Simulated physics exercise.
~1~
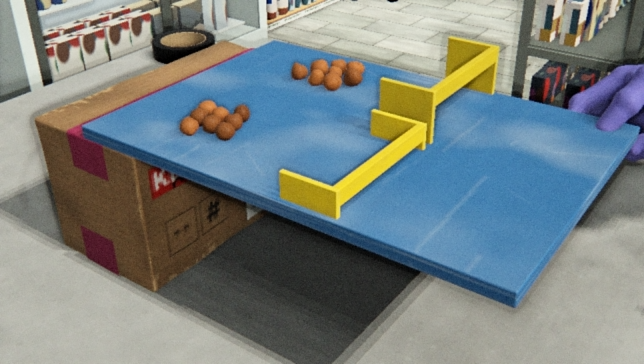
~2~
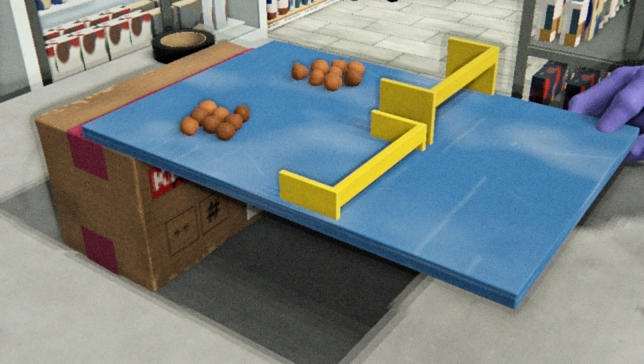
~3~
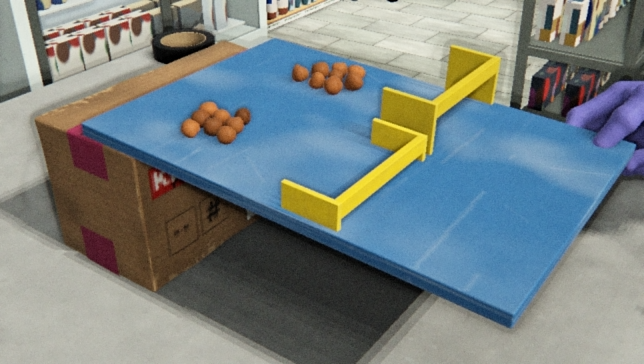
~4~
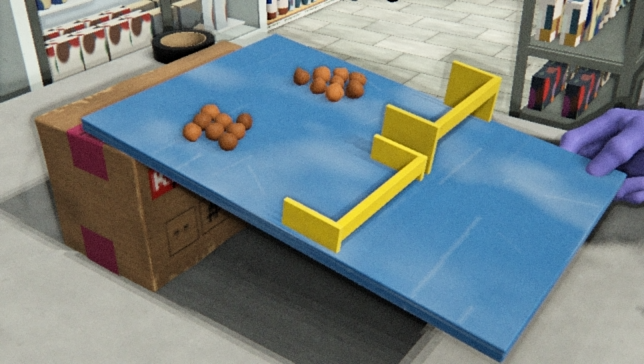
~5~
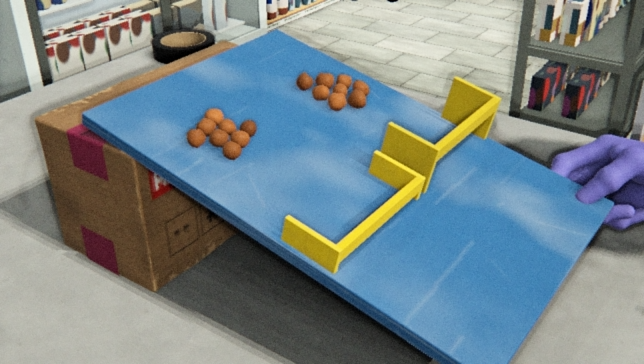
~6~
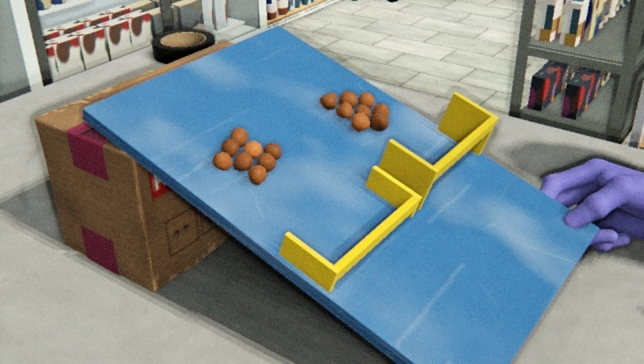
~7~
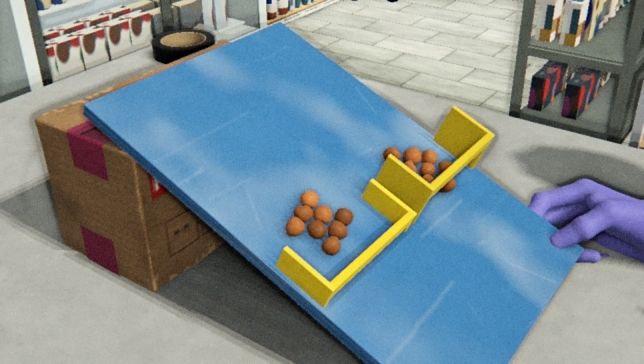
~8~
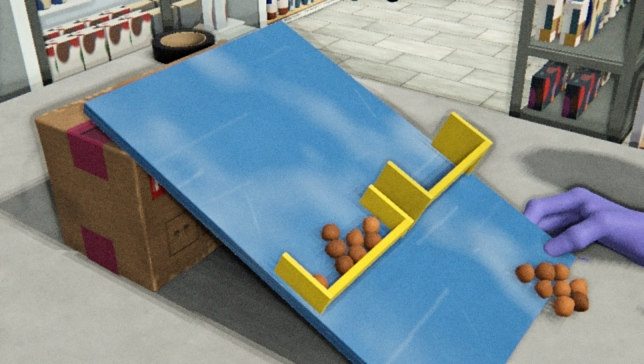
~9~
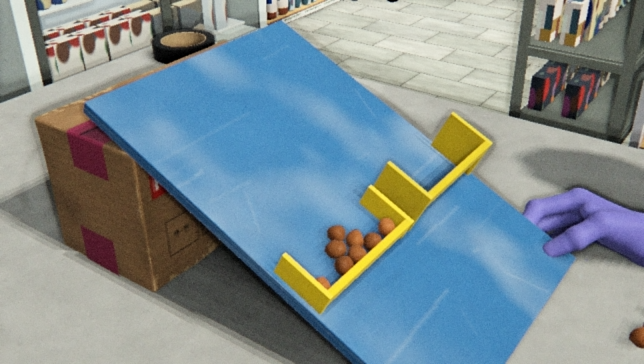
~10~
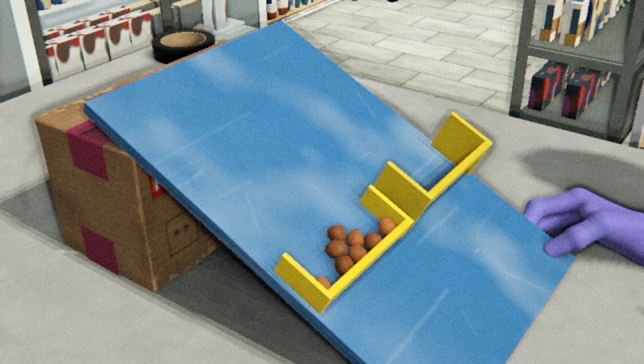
A blue board, seen from slightly above on a grey surface in a shop-like space with shelves behind, rests its left end on a brown cardboard box while a purple-gloved hand holds its right end. Two clusters of small reddish-brown balls sit on its upper part, with two yellow barriers further down. The hand lowers its end, and the board tilts into a ramp. Both clusters begin to roll, slowly then faster, toward the barriers. The farther balls pass under their barrier, spill off the lower end and roll away out of sight at right, while the nearer ones stay gathered against theirs.
